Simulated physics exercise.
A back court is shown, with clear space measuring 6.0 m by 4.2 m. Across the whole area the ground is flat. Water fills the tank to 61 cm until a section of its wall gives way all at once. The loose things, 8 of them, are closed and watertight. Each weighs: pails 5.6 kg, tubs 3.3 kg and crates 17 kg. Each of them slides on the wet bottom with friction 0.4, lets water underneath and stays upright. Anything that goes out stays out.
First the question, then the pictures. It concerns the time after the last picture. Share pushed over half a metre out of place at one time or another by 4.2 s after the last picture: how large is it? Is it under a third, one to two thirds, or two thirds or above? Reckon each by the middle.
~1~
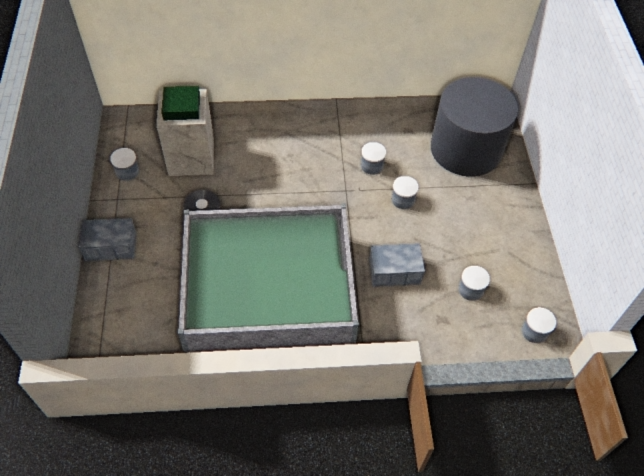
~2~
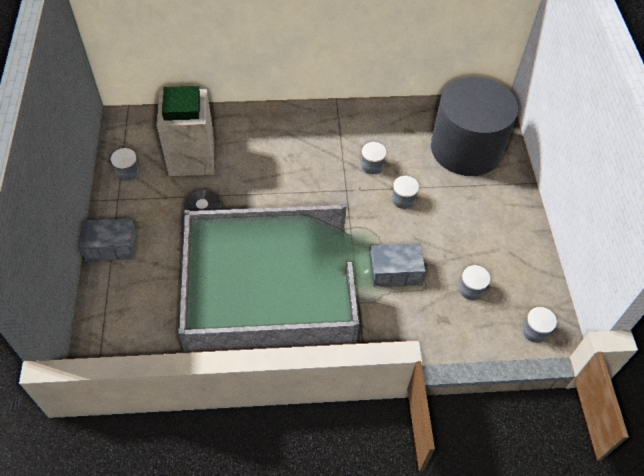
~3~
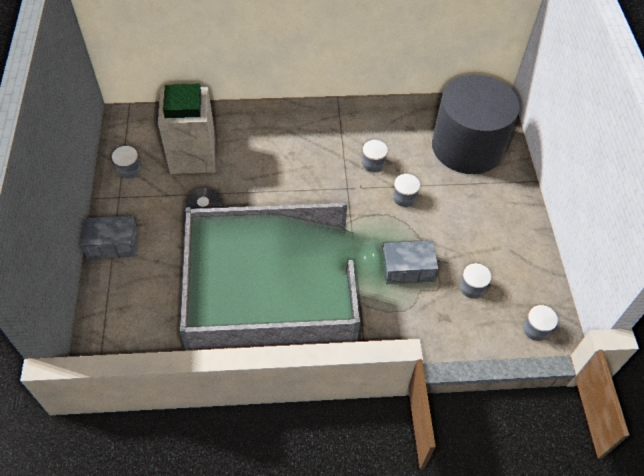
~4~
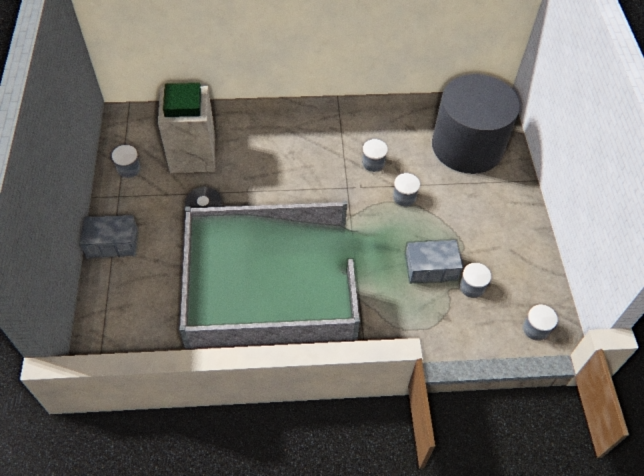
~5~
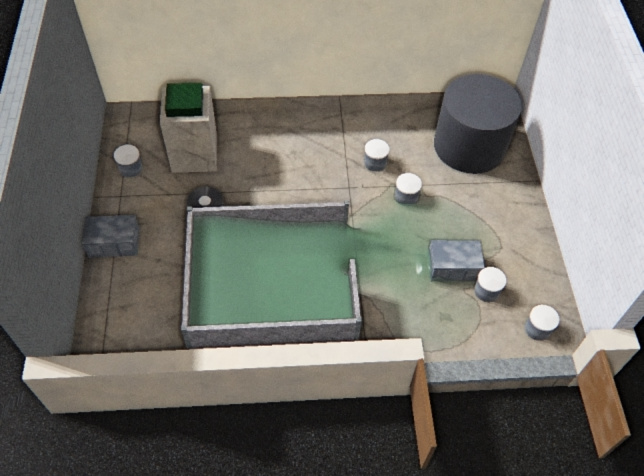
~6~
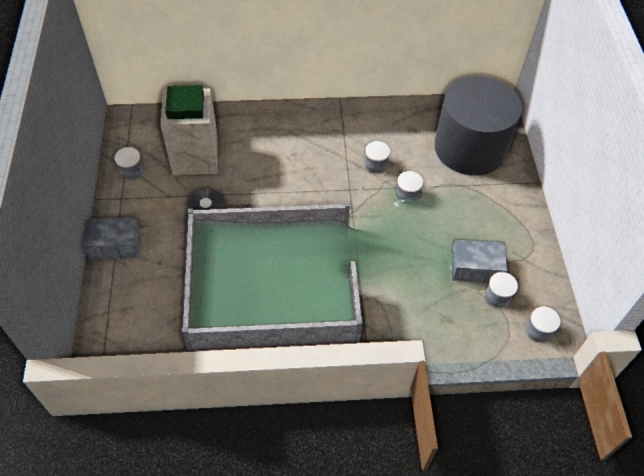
The count shifted gets to a third without getting to two thirds.
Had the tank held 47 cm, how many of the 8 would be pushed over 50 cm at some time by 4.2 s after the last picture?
With that change, 4 of them.
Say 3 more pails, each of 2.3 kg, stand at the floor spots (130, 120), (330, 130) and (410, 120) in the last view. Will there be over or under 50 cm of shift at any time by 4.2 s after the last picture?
So it's stays below, then gets above, then gets above.
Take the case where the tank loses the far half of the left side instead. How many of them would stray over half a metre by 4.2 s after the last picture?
You'd get 2 in that case.
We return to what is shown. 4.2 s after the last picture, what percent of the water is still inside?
I'd say some 84 percent hasn't gone yet.
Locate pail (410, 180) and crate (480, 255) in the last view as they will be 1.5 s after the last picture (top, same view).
Approx. (406, 88); approx. (557, 270).
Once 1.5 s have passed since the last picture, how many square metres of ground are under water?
I'd put it close to 12.0 m2.
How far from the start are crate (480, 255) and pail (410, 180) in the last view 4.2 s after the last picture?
Gone out; 200 cm.
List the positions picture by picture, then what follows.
In the first picture, a crate at (398, 258), on the bottom; a pail at (476, 277), on the bottom; water covers 2.7 m2; 0 of 8 have shifted.
In the second picture, a crate at (398, 258), on the bottom; a pail at (476, 277) rests on the ground; water covers 3.2 m2; 0 of 8 have shifted.
In the third picture, a crate at (411, 256), on the bottom, 14 cm from its start; a pail at (477, 275), on the bottom; water covers 3.7 m2; 1 of 8 have shifted.
In the fourth picture, a crate at (435, 255) rests on the ground, 43 cm from its start; a pail at (477, 275) rests on the ground; water covers 4.5 m2; 1 of 8 have shifted.
In the fifth picture, a crate at (458, 254) rests on the ground, 69 cm from its start; a pail at (492, 279), on the bottom, 16 cm from its start; water covers 5.5 m2; 2 of 8 have shifted.
In the sixth picture, a crate at (481, 255), on the bottom, 96 cm from its start; a pail at (504, 284) rests on the ground, 29 cm from its start; water covers 6.7 m2; 3 of 8 have shifted.
Then, 0.4 s after the last picture 3 of 8 are over 50 cm from their spots; 0 afloat.
Then, 1.5 s after the last picture 3 of 8 are over 50 cm from their spots; 3 afloat.
Then, 2.8 s after the last picture 4 of 8 are over 50 cm from their spots; 2 afloat.
Then, 4.2 s after the last picture 4 of 8 are over 50 cm from their spots, and 4 have been at some point; 0 afloat.
